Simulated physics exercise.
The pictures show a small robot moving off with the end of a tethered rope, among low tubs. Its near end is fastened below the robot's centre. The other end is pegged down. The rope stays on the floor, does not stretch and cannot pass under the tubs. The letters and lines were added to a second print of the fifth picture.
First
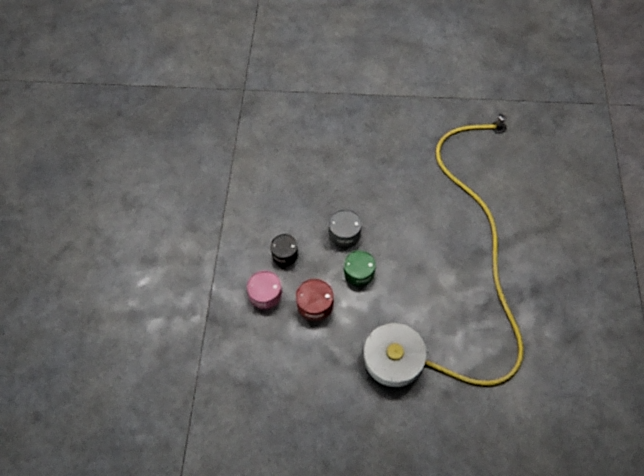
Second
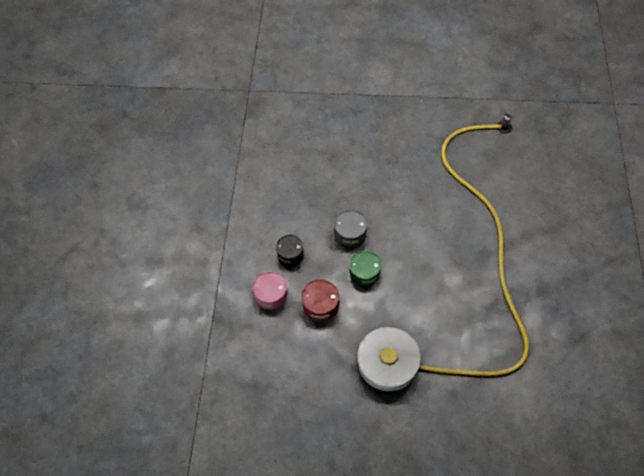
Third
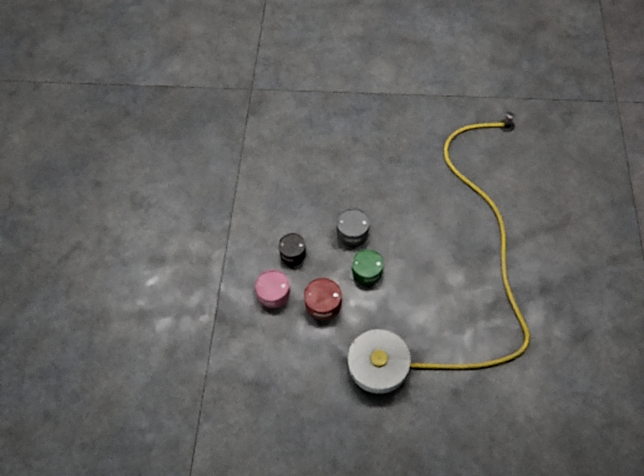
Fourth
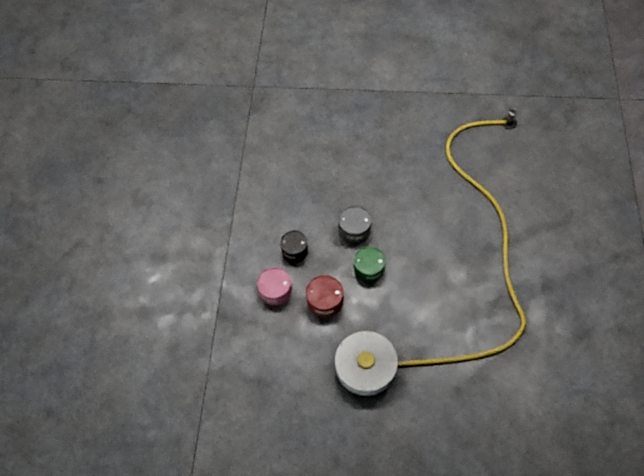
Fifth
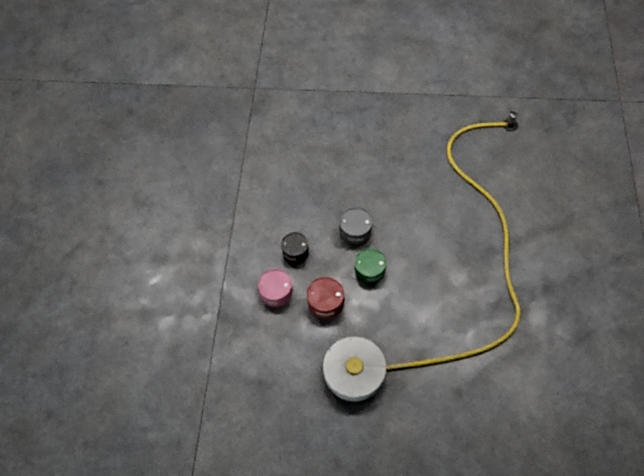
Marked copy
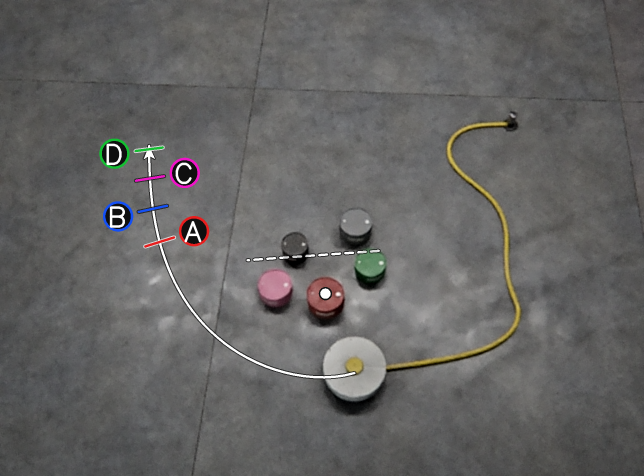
At the start, a round white robot with a yellow centre sits below and right of five small tubs, a yellow rope curving from it to a peg at upper right. The robot slides slowly left below the tubs, drawing the rope's lower bend straighter while the tubs stay put.
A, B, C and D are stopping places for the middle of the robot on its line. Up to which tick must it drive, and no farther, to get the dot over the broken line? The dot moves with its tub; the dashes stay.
It must go as far as B.
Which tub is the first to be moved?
The red tub.
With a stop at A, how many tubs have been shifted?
Three.
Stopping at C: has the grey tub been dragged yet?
Yes.
On the marked copy, A at (160, 242); B at (153, 209); C at (150, 178); D at (149, 149); the dashed line at (313, 256); the route from (354, 373) via (183, 297) to (149, 146); the white dot at (325, 294).
Taking B. A third of the way, robot (242, 352); red tub (326, 298).
Two thirds of the way, robot (173, 278); red tub (326, 298).
When it is over, robot (151, 204); green tub (342, 242); red tub (310, 249); black tub (296, 226); grey tub (357, 218); pink tub (276, 246); the dot on the red tub is over the dashed line.
As for the rest, A leaves the dotted tub short, at (316, 270); C does it too, but is farther than needed; D does it too, but is farther than needed.
